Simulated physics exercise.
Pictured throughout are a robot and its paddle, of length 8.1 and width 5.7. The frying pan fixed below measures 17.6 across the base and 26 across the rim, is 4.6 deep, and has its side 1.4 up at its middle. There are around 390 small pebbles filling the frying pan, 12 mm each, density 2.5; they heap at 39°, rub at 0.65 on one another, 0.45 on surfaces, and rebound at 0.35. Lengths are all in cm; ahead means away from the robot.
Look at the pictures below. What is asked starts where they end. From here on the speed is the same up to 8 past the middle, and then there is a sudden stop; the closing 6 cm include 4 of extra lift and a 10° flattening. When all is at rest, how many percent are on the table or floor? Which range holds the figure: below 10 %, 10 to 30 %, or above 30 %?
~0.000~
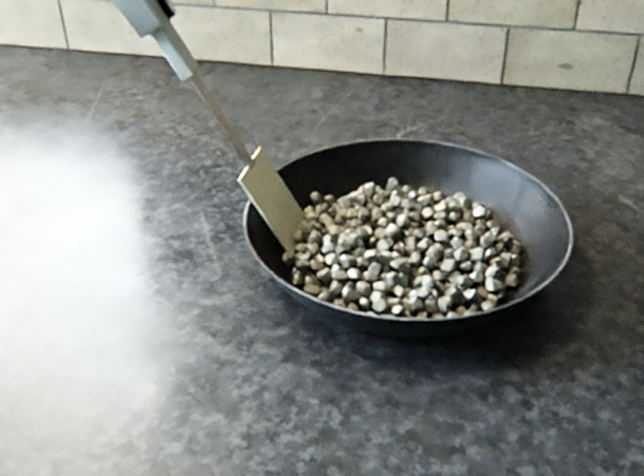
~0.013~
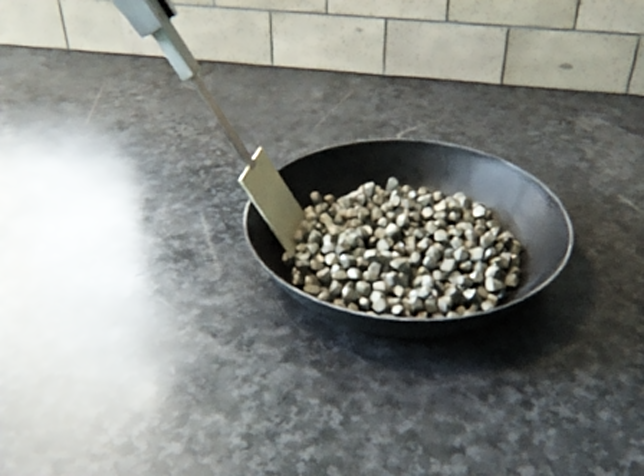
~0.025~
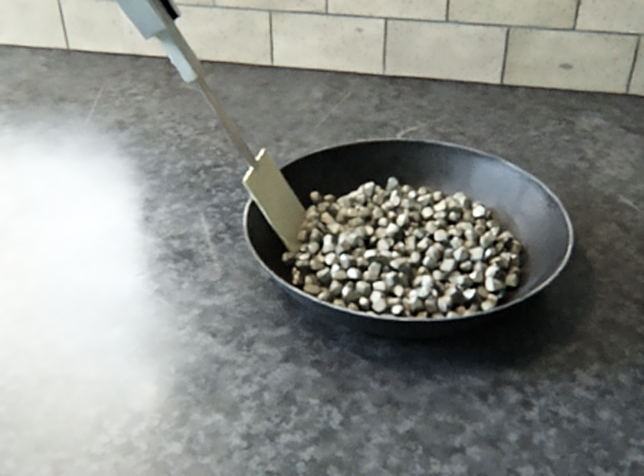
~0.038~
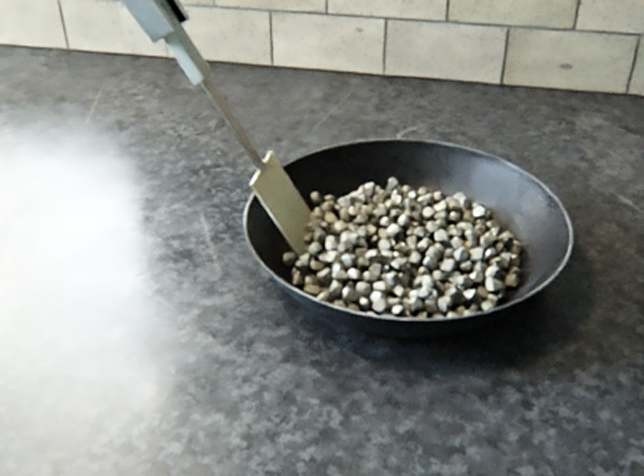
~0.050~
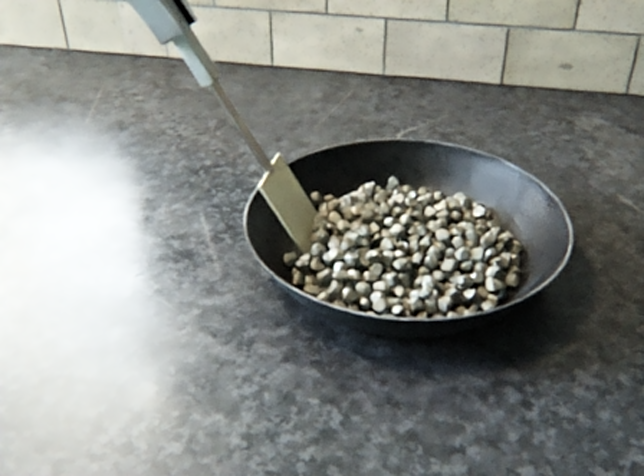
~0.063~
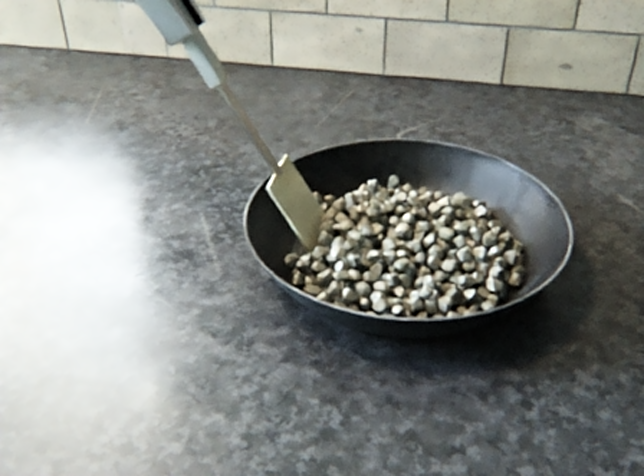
The figure lies below 10 %.
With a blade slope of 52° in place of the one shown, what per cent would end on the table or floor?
I'd expect near 5 percent then.
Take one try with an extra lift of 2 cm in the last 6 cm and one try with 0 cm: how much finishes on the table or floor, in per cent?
Close to 0 and 0 percent respectively.
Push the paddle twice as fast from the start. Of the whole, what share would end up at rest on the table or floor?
20 %.
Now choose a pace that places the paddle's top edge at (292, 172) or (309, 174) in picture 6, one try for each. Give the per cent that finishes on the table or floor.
Roughly 10 per cent, then roughly 20 per cent.
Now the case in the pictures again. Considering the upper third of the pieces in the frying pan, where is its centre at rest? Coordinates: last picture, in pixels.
Around (511, 245).
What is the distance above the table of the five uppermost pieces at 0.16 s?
Somewhere near 4 cm, I'd say.
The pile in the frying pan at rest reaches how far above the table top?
Some 6.0 cm above the table.
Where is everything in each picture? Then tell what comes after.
In the first picture, the paddle top edge at (250, 163), sloping 60°; upper third of the load around (391, 235), from x 290 to 515, top at y 185; 390 in the frying pan.
In the second picture, the paddle top edge at (250, 163), sloping 60°; upper third of the load around (391, 235), from x 290 to 515, top at y 185.
In the third picture, the paddle top edge at (254, 164), sloping 60°; upper third of the load around (389, 234), from x 290 to 515, top at y 185.
In the fourth picture, the paddle top edge at (261, 167), sloping 60°; upper third of the load around (388, 235), from x 290 to 515, top at y 185.
In the fifth picture, the paddle top edge at (269, 169), sloping 60°; upper third of the load around (389, 232), from x 290 to 515, top at y 185.
In the sixth picture, the paddle top edge at (277, 170), sloping 60°; upper third of the load around (394, 232), from x 290 to 520, top at y 185; 390 in the frying pan.
After 0.16 s, sloping 60°, highest piece 5 above the table; 390 in the frying pan.
After 0.27 s, sloping 56°, highest piece 6 above the table; 390 in the frying pan.
After 0.52 s, sloping 50°, highest piece 6 above the table; 380 in the frying pan, 7 on the table or floor, 3 on the blade or in flight.
After 1.57 s, sloping 50°, highest piece 6 above the table; 380 in the frying pan, 10 on the table or floor.
In the end, 380 in the frying pan, 10 on the table or floor. That is 3 % on the table or floor.
